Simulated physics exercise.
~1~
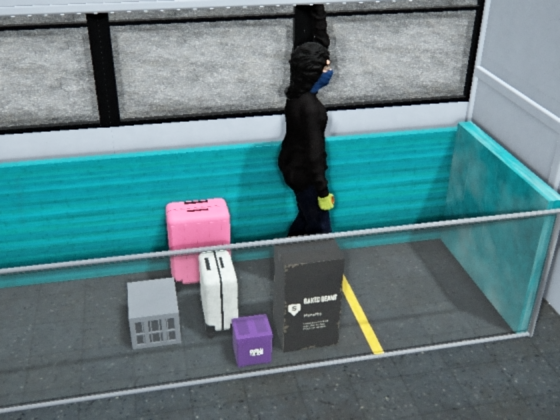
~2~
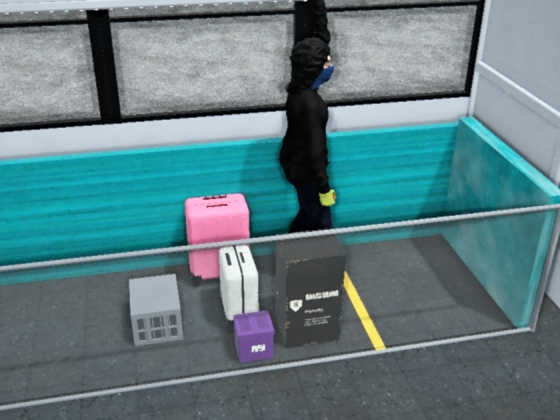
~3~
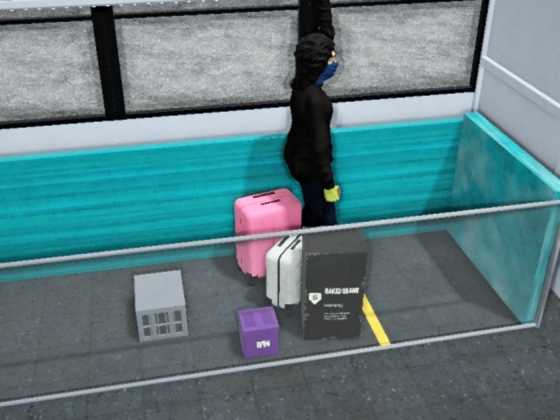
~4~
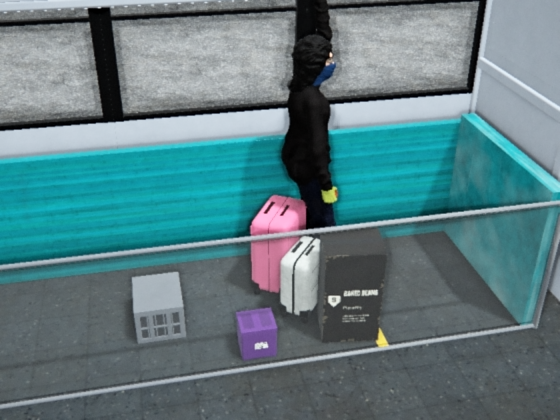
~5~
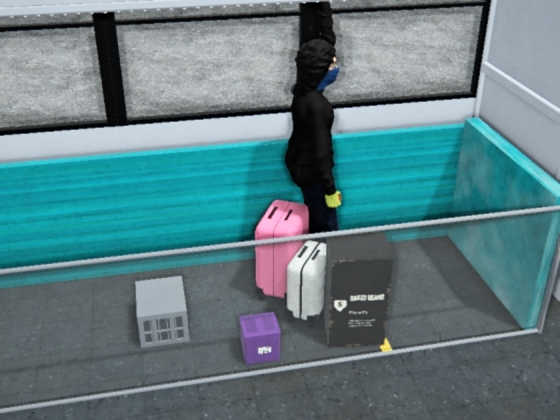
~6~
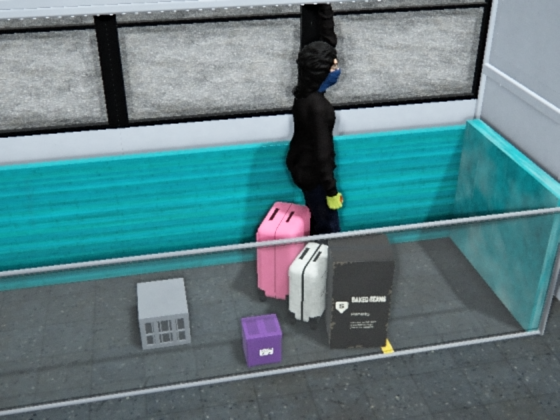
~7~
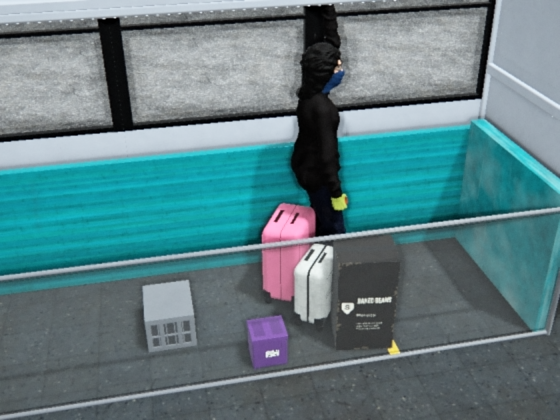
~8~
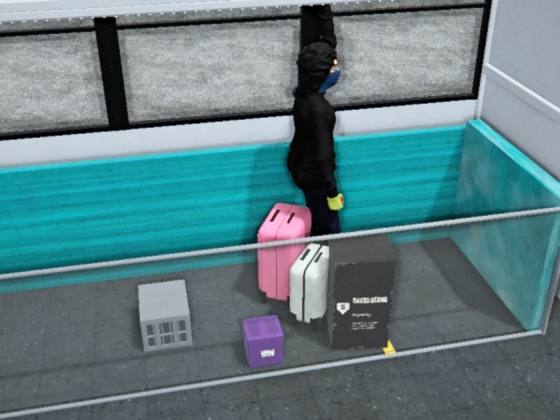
In the video, a masked figure in black stands among loose bags as a pink case and a smaller white case roll right, followed by a tall black bag. All three settle upright, short of the yellow line's end, while the grey crate and purple tub stay put.
